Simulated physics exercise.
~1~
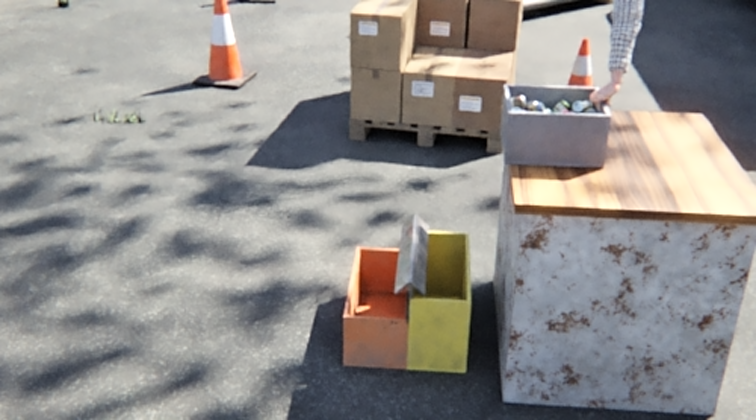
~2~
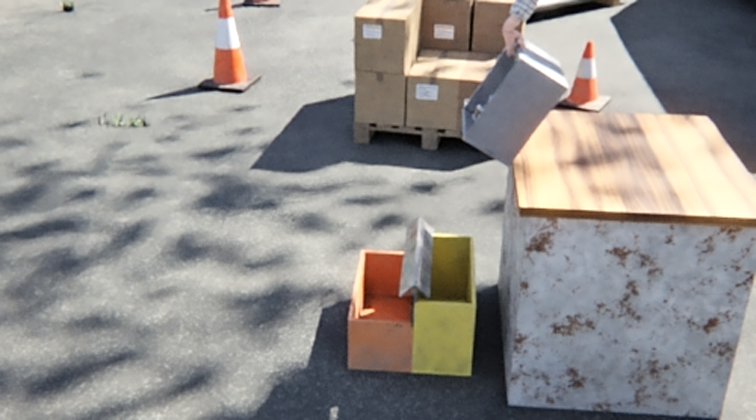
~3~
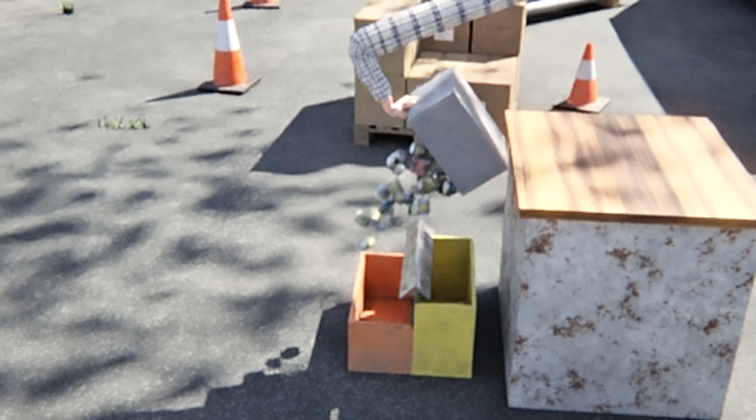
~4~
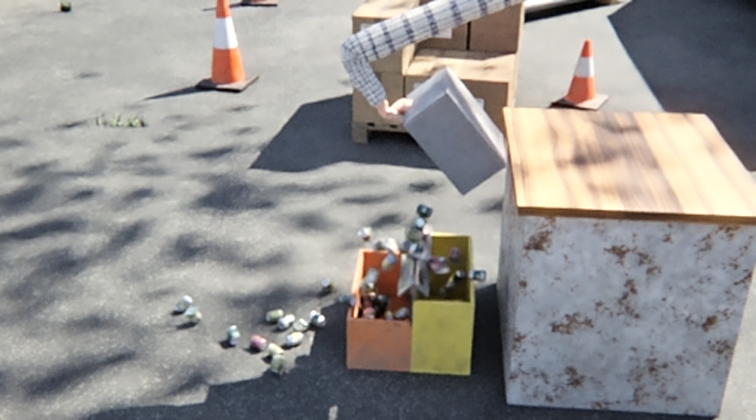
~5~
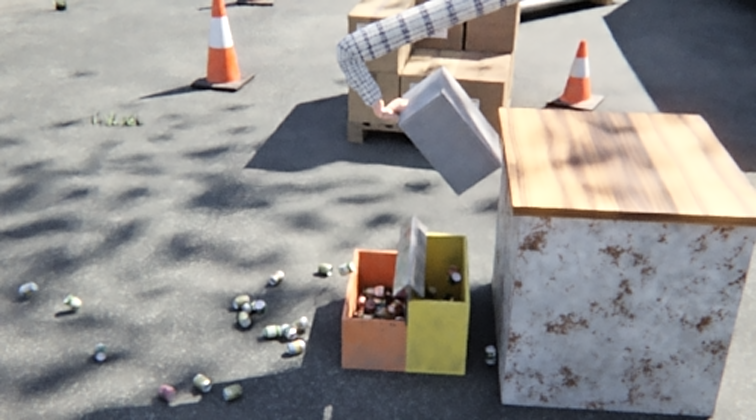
On sunlit asphalt with traffic cones and stacked cardboard cartons, a grey crate full of small cans sits on a wood-topped bench, above an orange box and a yellow trough joined side by side. A hand in a checked sleeve lifts the crate and tips it leftward off the bench edge. As it turns nearly upside down, the cans tumble out in a stream over the grey peaked splitter. Some drop into the two containers, while others overshoot onto the ground. At the end, most lie in the orange box, fewer in the yellow, and many are scattered left across the pavement.
